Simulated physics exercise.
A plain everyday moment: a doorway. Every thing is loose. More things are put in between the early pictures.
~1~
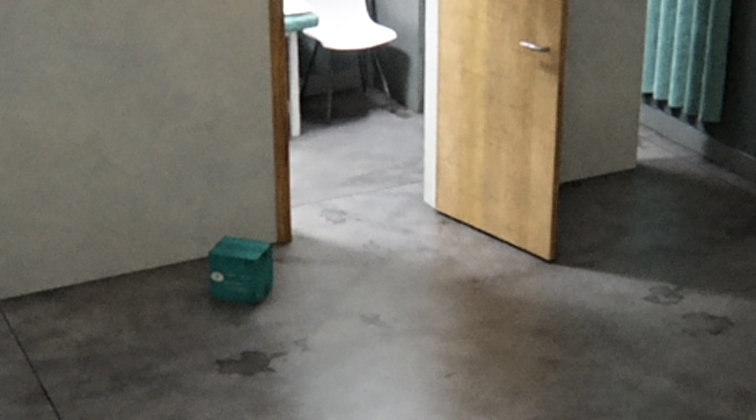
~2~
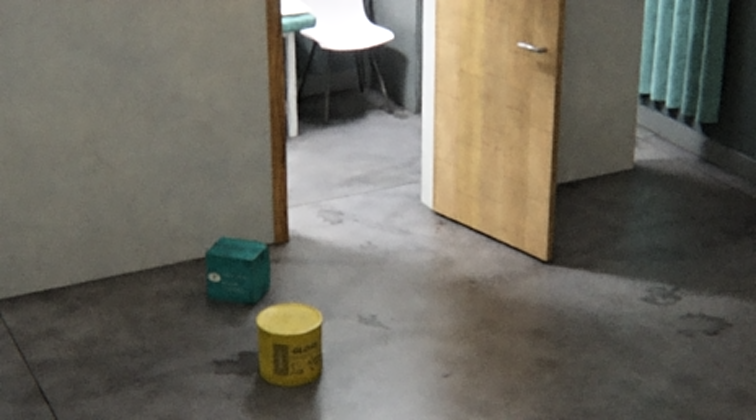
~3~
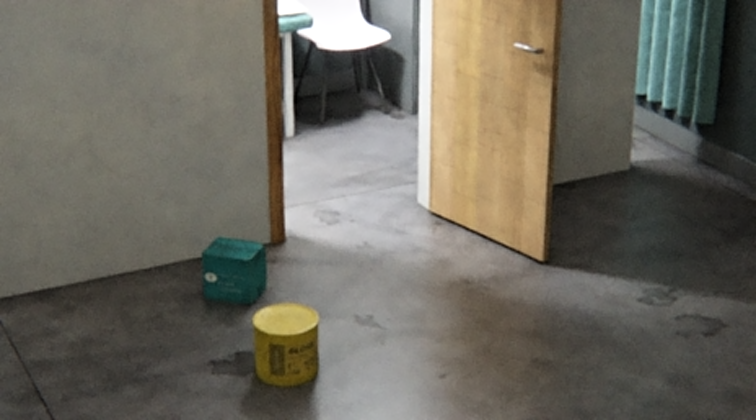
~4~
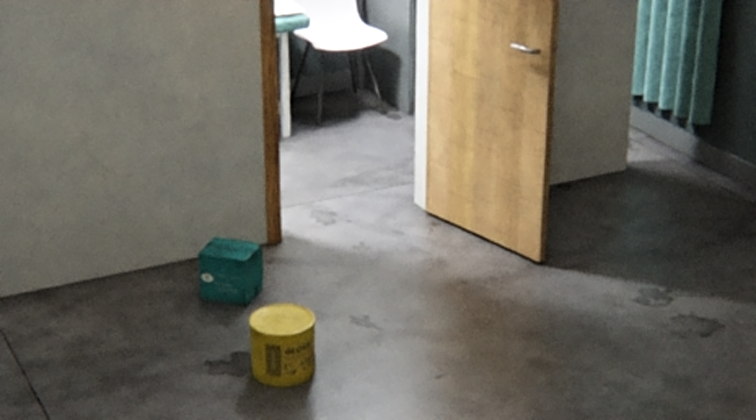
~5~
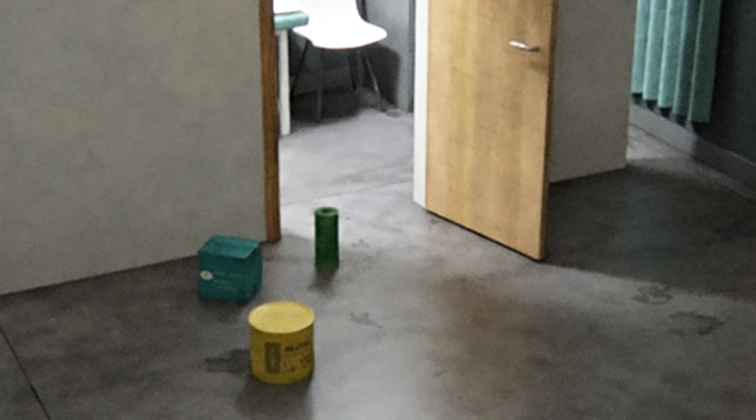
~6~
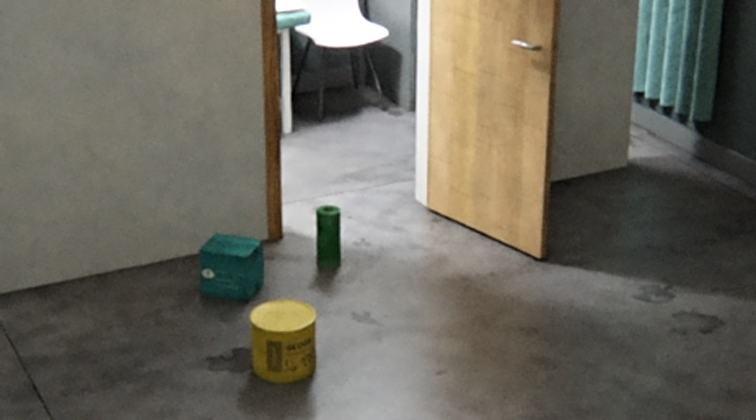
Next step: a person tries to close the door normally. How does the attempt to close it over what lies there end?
The door will fit snugly into its frame.
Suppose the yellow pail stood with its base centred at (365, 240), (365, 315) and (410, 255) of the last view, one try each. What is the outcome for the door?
The first time it closes all the way, the second time it closes all the way, the third time it gets stopped.
Then, 1.00 s past the last view, door 58° open.
Then, 1.50 s past the last view, door 18° open; green roll displaced about its own width near (297, 230).
Then, 2.60 s past the last view, door 0° open; green roll displaced well along near (291, 228).
Finally, door 0° open; moved from the start, green roll; the other 2 still in place. Final places as the last picture's camera would see them, green roll near (291, 228).
